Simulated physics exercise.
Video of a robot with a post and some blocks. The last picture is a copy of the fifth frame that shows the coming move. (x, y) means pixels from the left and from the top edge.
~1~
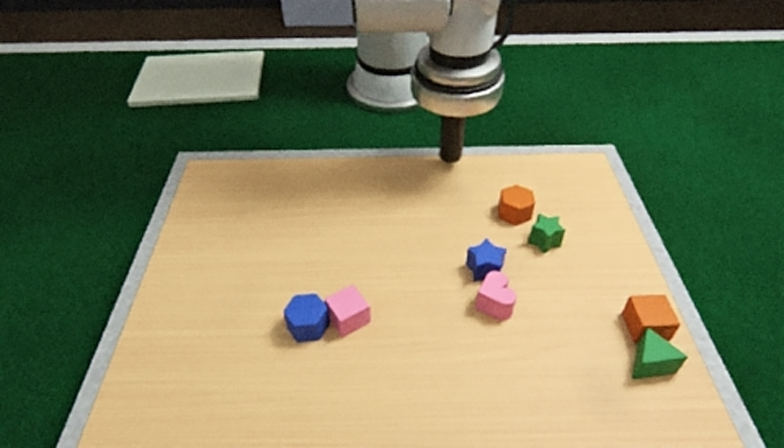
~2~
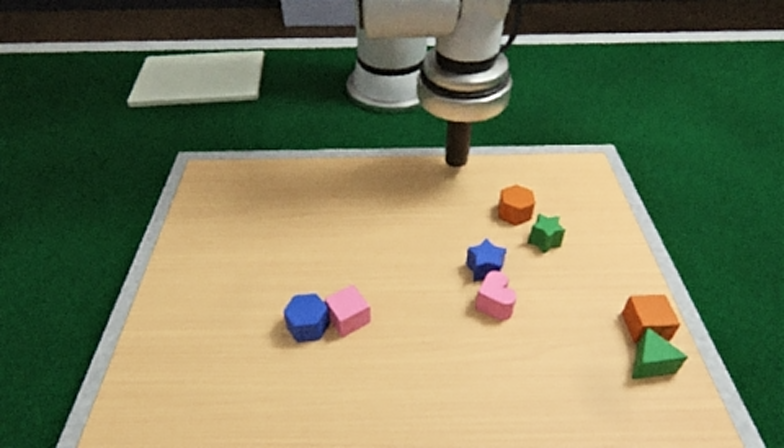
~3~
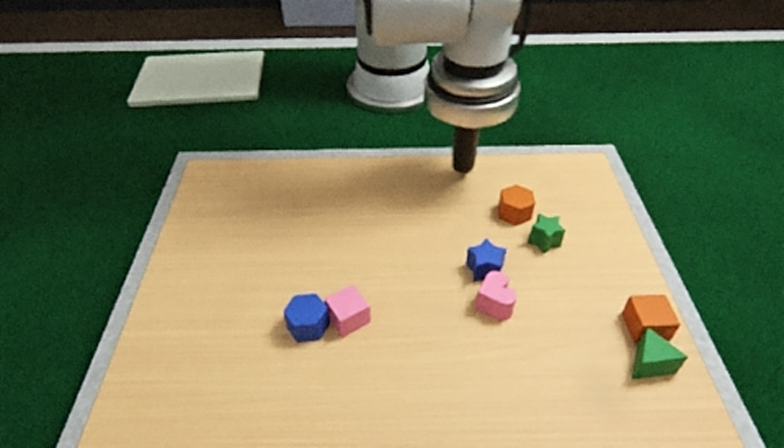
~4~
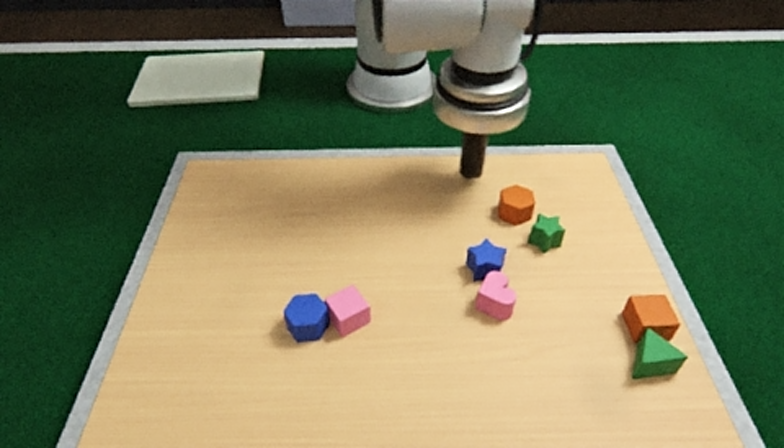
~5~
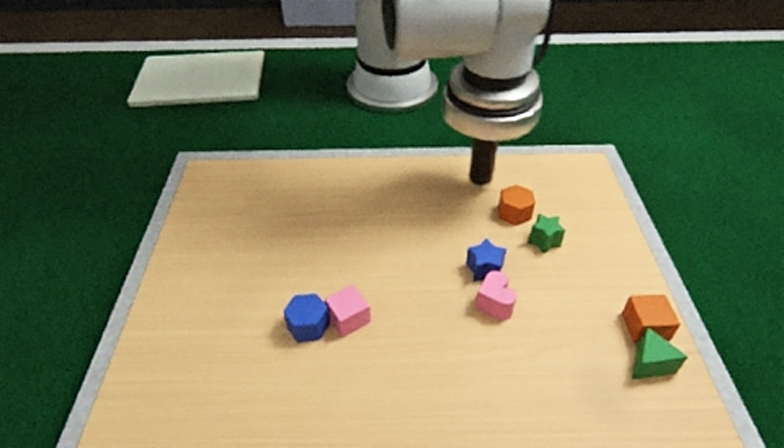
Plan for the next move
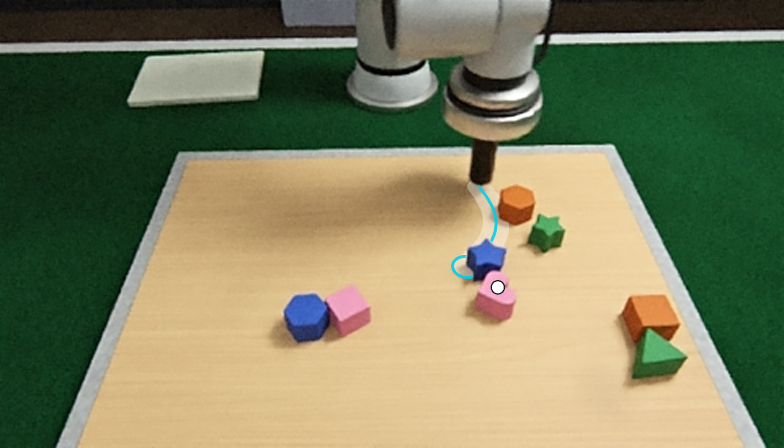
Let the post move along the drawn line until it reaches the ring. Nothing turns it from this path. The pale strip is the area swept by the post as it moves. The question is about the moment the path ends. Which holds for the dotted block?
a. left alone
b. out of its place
Option b.
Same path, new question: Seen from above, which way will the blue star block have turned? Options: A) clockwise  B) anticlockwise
B - anticlockwise.
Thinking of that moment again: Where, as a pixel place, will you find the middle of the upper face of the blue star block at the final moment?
The middle of its upper face should be somewhere near (481, 270).
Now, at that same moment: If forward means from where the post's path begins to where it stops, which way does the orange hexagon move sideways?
The shift is leftward.
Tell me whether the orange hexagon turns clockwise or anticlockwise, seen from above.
It turns counter-clockwise.
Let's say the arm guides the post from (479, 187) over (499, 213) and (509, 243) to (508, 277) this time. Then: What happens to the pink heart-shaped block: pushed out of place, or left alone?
Same place.
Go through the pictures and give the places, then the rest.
Tip of the post (450, 156), middles of tops, blue star block (488, 252), pink heart-shaped block (498, 287), orange hexagon (518, 196), green star block (549, 224), in the first picture.
Post (456, 161), nothing pushed, in the second picture.
Post (463, 167), nothing pushed, in the third picture.
Post (471, 172), nothing pushed, in the fourth picture.
Post (481, 179), blue star block (488, 252), pink heart-shaped block (498, 287), orange hexagon (518, 196), green star block (549, 224), in the fifth picture.
The line goes from (479, 187) through (494, 213) and (491, 242) to (466, 267); the dot is on the pink heart-shaped block.
On the path given first. One third of the way, post (496, 205); orange hexagon (527, 202), turned 35° anticlockwise.
Two thirds of the way, post (492, 234); orange hexagon (529, 205), turned 55° anticlockwise; green star block (553, 225), turned 15° clockwise.
At the end, post (468, 258); blue star block (481, 270), turned 60° anticlockwise; pink heart-shaped block (504, 295); orange hexagon (529, 205), turned 55° anticlockwise; green star block (553, 225), turned 15° clockwise.
